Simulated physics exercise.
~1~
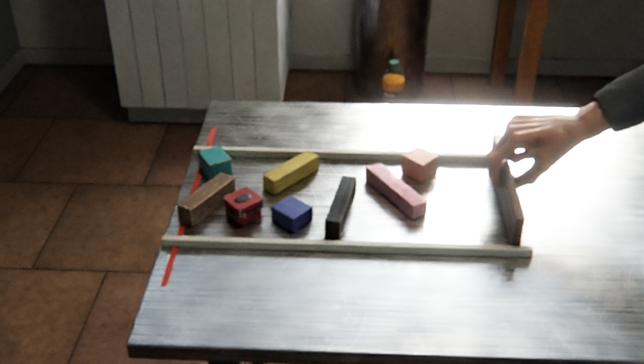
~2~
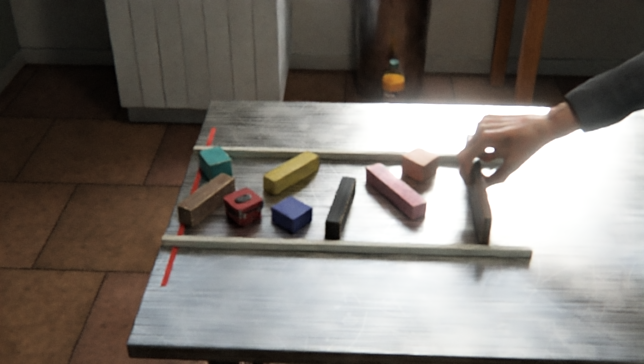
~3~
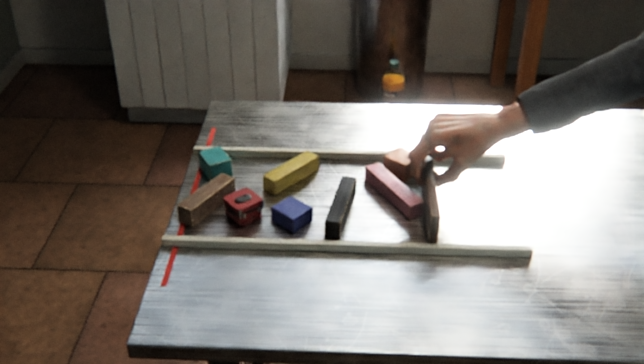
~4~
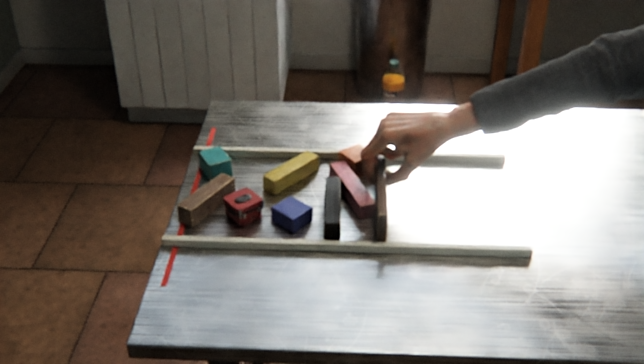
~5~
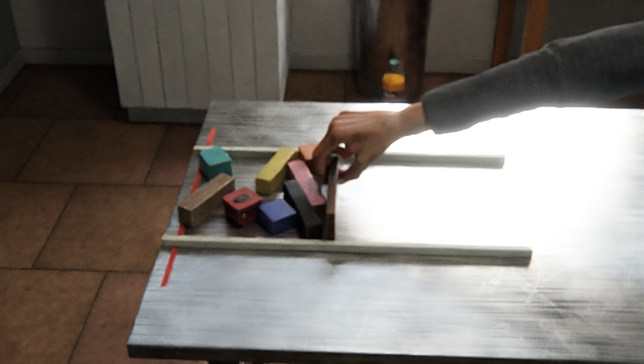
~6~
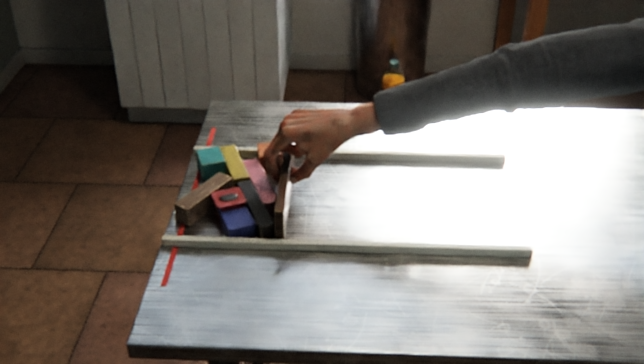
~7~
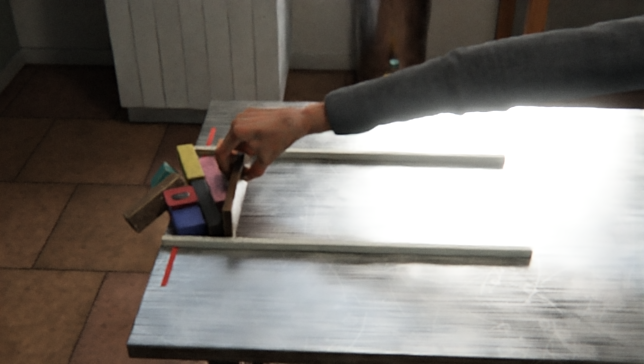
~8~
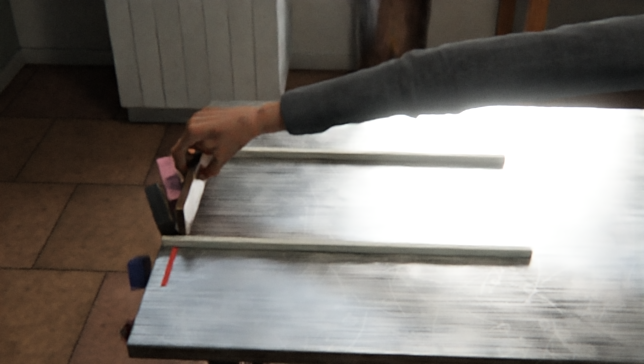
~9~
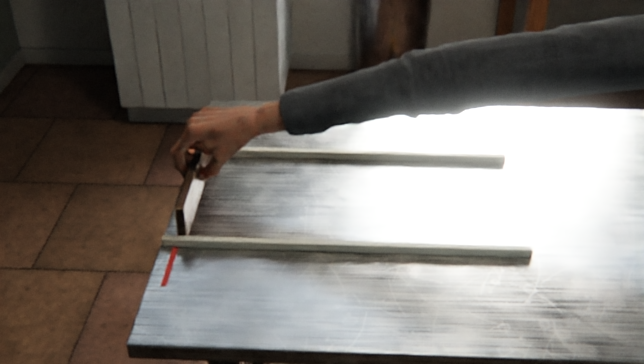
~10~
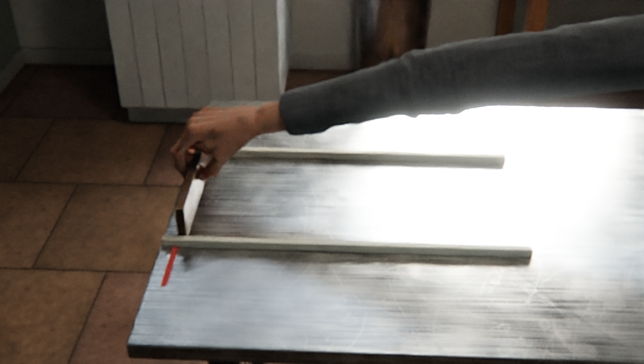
A hand in a dark grey sleeve holds an upright board at the right of a table, seen from above in a dim, tiled room. Between two pale rails lie turquoise, brown, red, yellow, blue, black, pink and pale orange pieces, with red tape near the left edge. The hand slides the board left, gathering the pink piece, then the black stick, and crowding the rest together. The packed pieces are pushed over the left edge, tilting and dropping away. The board stops at the tape, still held, and the space between the rails is empty.
